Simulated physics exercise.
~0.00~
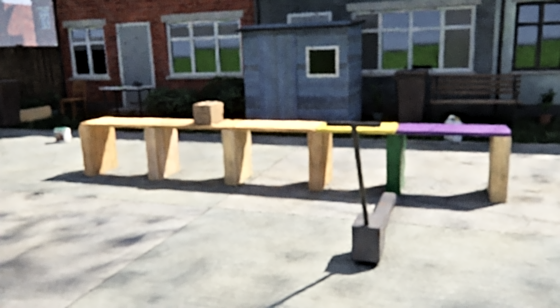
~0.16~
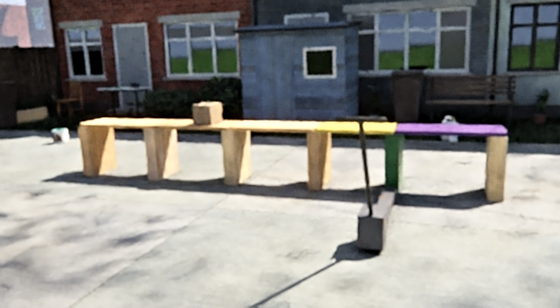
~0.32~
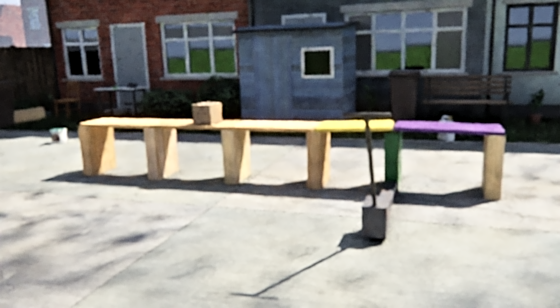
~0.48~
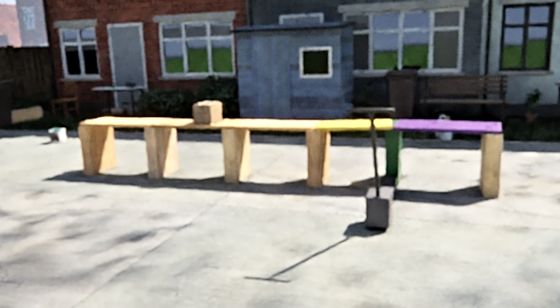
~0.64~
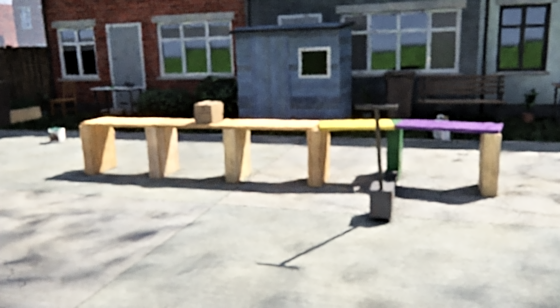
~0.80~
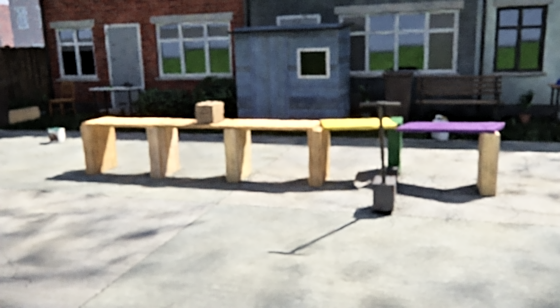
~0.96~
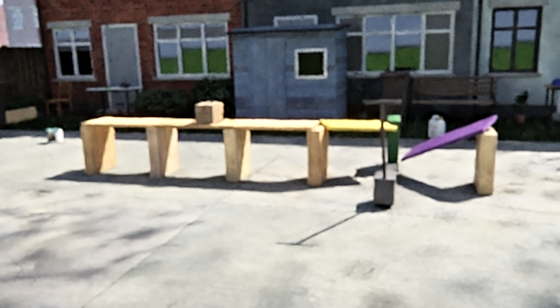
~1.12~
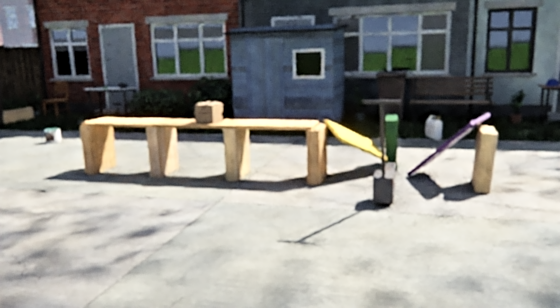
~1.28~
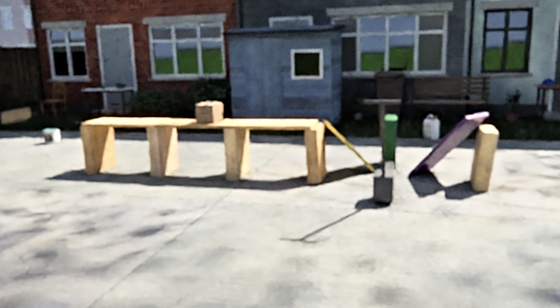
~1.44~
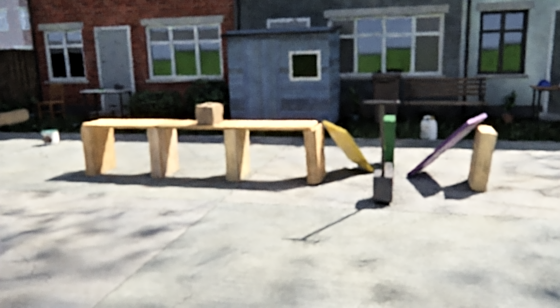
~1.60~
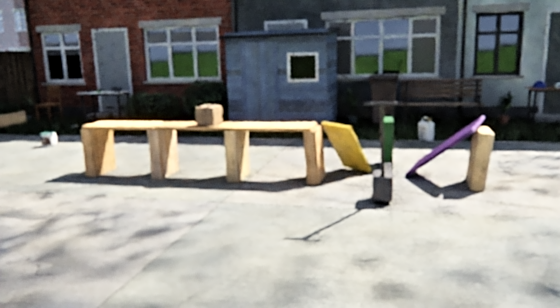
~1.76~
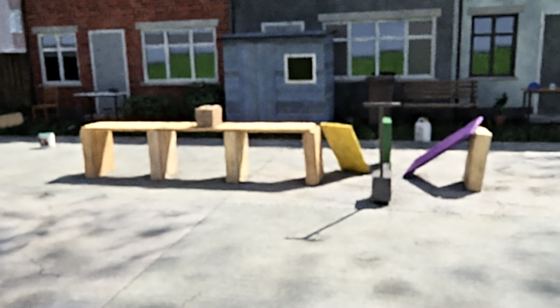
The video shows a narrow jack pushing the green upright backward from beneath a long row of boards until the purple board drops at its left end, then the yellow board tips down beside it. Both end up leaning steeply, while the green upright and the remaining boards stay standing.
